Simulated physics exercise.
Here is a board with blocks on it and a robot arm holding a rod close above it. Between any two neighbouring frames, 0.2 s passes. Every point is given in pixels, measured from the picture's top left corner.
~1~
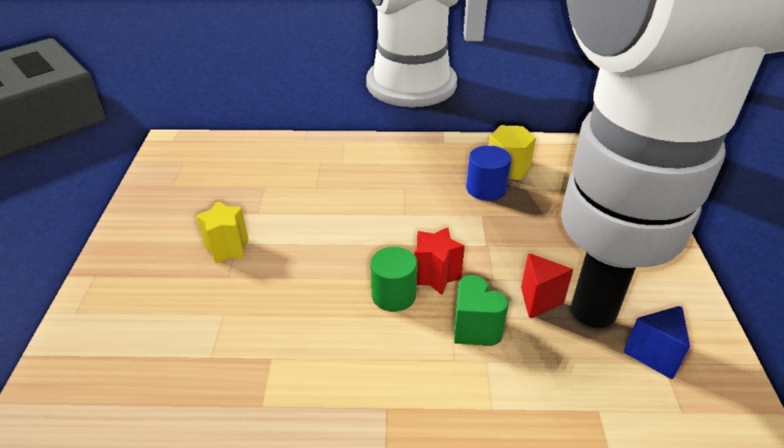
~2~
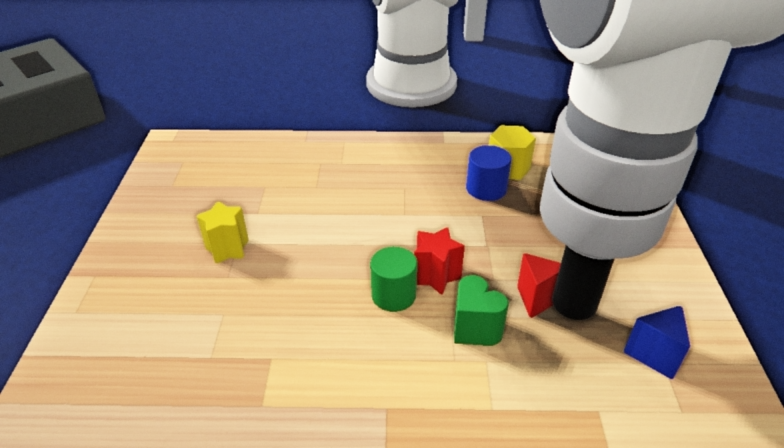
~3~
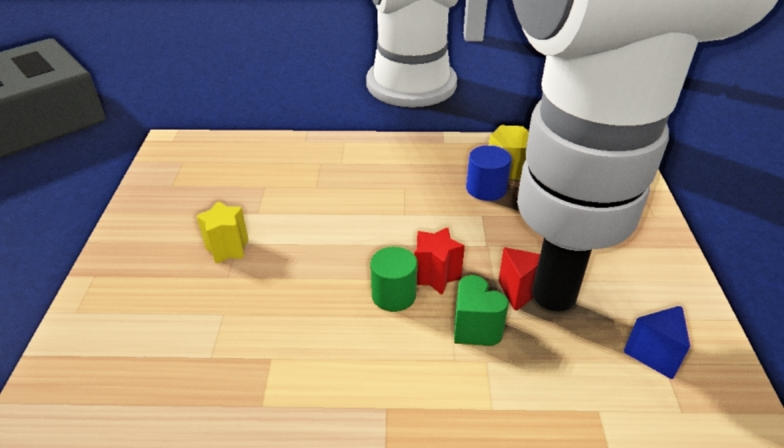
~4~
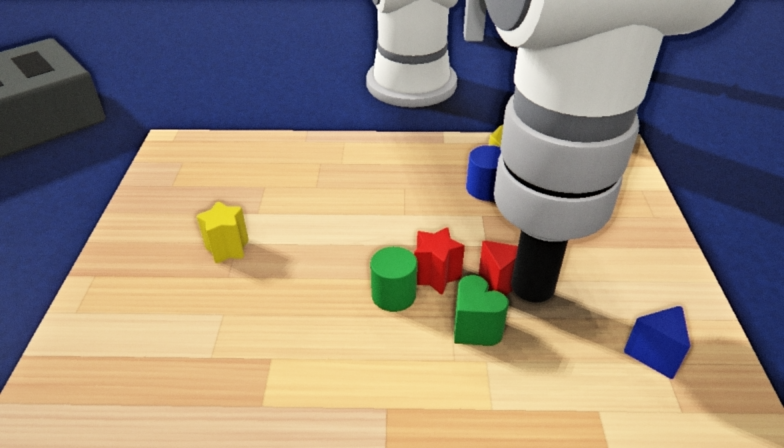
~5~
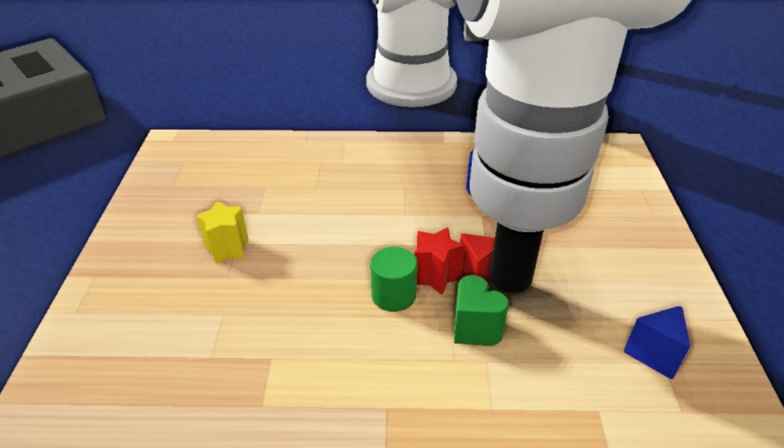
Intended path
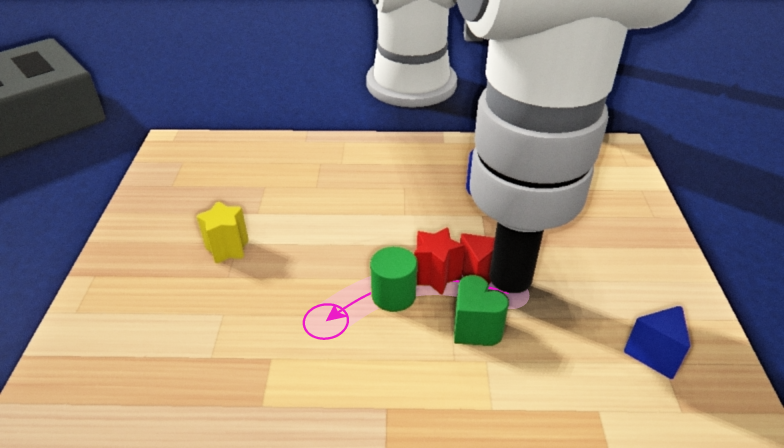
Robot arm with a black rod pushing a red three-sided block leftward across a wooden board, up beside a red star block.
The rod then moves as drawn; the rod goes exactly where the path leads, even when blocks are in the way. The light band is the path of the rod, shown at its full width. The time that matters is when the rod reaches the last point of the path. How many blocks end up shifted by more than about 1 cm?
The number will come to 3 or more.
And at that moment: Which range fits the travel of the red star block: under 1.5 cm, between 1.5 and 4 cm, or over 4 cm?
It will move more than 4 cm.
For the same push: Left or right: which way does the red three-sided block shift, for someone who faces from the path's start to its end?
Over to the right.
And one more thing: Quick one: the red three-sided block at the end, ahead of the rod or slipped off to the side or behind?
When the path is over, you would find the red three-sided block off to the side or behind the rod.
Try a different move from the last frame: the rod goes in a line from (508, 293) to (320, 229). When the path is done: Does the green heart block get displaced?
I'd say no.
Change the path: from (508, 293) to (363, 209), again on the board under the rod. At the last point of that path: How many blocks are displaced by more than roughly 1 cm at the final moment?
Displaced: Two.
The drawn path runs from (508, 293) over (443, 280) and (381, 289) to (326, 321).
On the path given first. One third of the way, rod (444, 266); red star block (406, 228), turned 30° anticlockwise; red three-sided block (449, 223), turned 55° clockwise.
Two thirds of the way, rod (380, 276); green round block (345, 280); red star block (384, 226), turned 40° clockwise; red three-sided block (449, 223), turned 55° clockwise.
At the end, rod (324, 308); green round block (291, 319); red star block (384, 226), turned 40° clockwise; green heart block not moved; red three-sided block (449, 223), turned 55° clockwise.
